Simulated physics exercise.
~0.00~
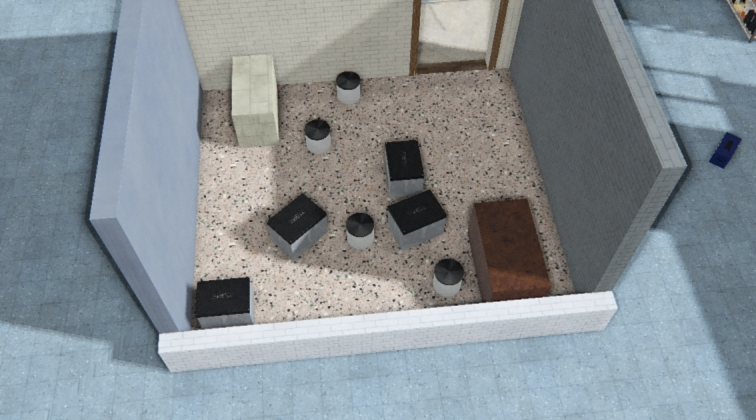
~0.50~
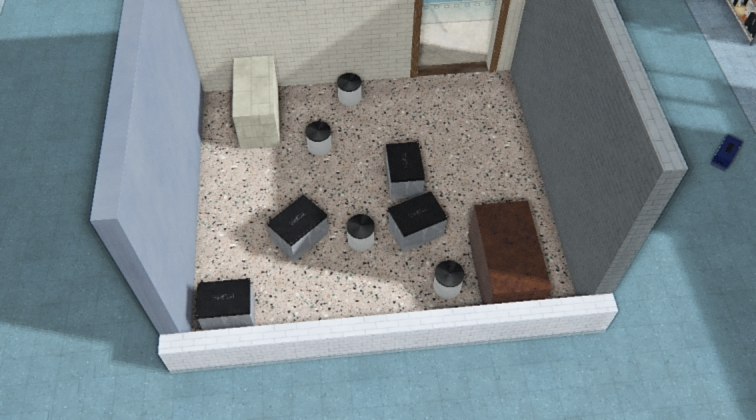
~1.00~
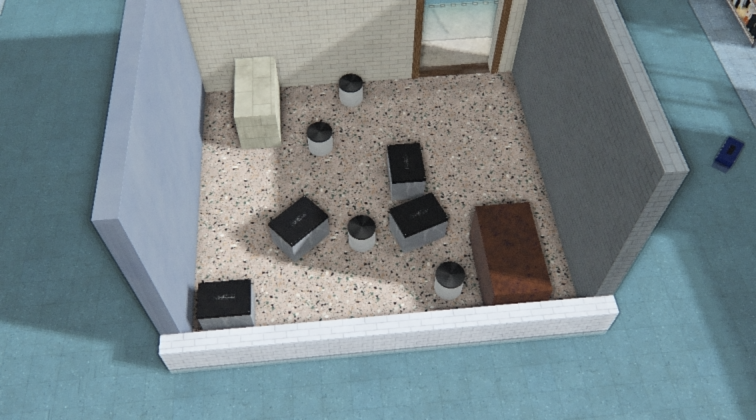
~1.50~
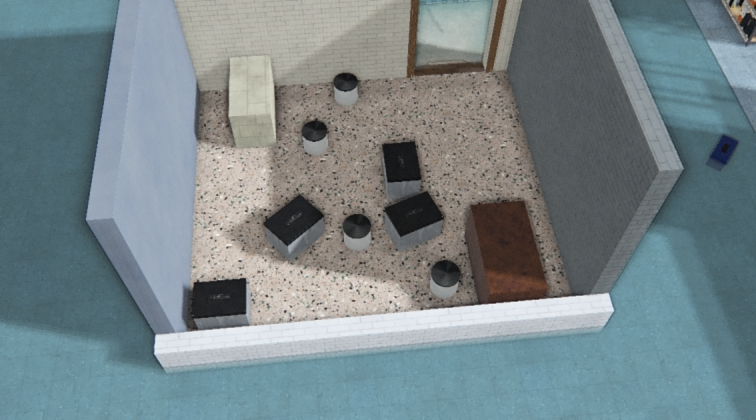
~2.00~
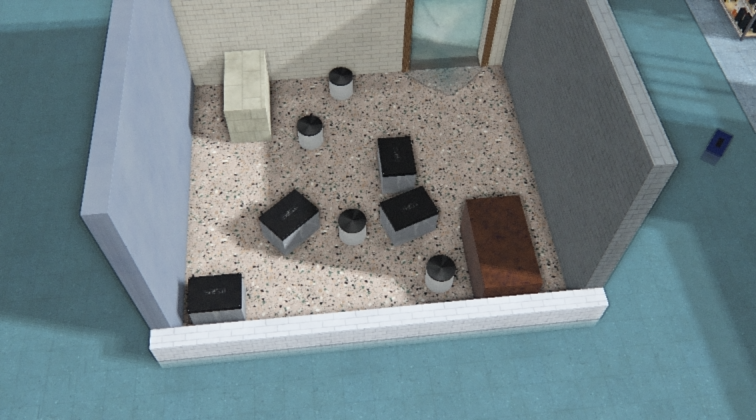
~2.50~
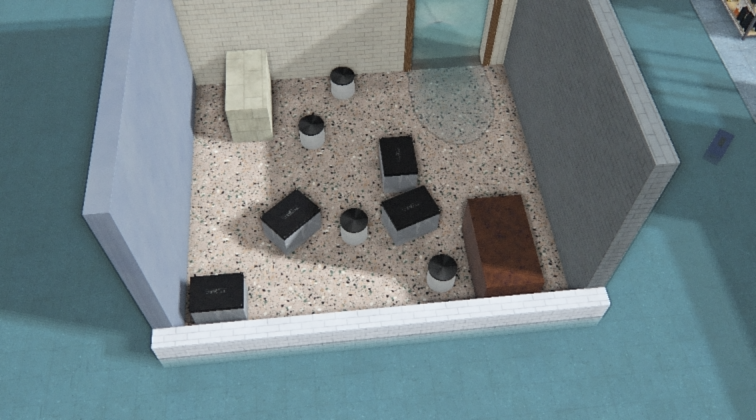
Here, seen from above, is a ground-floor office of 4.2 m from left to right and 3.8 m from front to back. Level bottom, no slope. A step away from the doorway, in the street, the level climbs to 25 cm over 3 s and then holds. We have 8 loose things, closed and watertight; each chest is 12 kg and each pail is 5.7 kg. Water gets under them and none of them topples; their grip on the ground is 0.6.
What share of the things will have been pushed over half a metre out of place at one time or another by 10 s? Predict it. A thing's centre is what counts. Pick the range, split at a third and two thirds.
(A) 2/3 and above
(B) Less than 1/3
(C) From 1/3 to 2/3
From 1/3 to 2/3 (C).
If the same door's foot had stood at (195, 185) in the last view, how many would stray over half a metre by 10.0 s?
Then 6 of them would.
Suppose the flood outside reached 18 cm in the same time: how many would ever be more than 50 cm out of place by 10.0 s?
You'd get 3 in that case.
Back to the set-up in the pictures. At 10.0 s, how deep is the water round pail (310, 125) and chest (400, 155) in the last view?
Around 5 cm and 10 cm.
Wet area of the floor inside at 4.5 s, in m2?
My estimate is roughly 8.0 m2.
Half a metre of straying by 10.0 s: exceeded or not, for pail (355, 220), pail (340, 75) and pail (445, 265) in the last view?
One by one: Above; below; above.
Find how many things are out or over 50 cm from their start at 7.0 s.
By then the count is 4.
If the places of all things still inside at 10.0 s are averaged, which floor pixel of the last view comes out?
Roughly at (267, 207).
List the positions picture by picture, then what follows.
In the first picture, a chest at (404, 159) rests on the ground; a pail at (317, 129), on the bottom; water covers 0.0 m2; 0 of 8 have shifted.
In the second picture, a chest at (405, 161), on the bottom; a pail at (318, 131), on the bottom; water covers 0.0 m2; 0 of 8 have shifted.
In the third picture, a chest at (406, 162) rests on the ground; a pail at (319, 131) rests on the ground; water covers 0.0 m2; 0 of 8 have shifted.
In the fourth picture, a chest at (401, 160), on the bottom; a pail at (314, 130), on the bottom; 0.0 m2 under water; 0 of 8 have shifted.
In the fifth picture, a chest at (397, 155), on the bottom; a pail at (310, 125), on the bottom; water covers 0.3 m2; 0 of 8 have shifted.
In the sixth picture, a chest at (398, 154) rests on the ground; a pail at (311, 125) rests on the ground; 1.2 m2 under water; 0 of 8 have shifted.
After 3.5 s 0 of 8 are over 50 cm from their spots; 0 afloat.
After 4.5 s 0 of 8 are over 50 cm from their spots; 0 afloat.
After 7.0 s 4 of 8 are over 50 cm from their spots; 4 afloat.
After 10.0 s 5 of 8 are over 50 cm from their spots, and 5 have been at some point; 6 afloat.
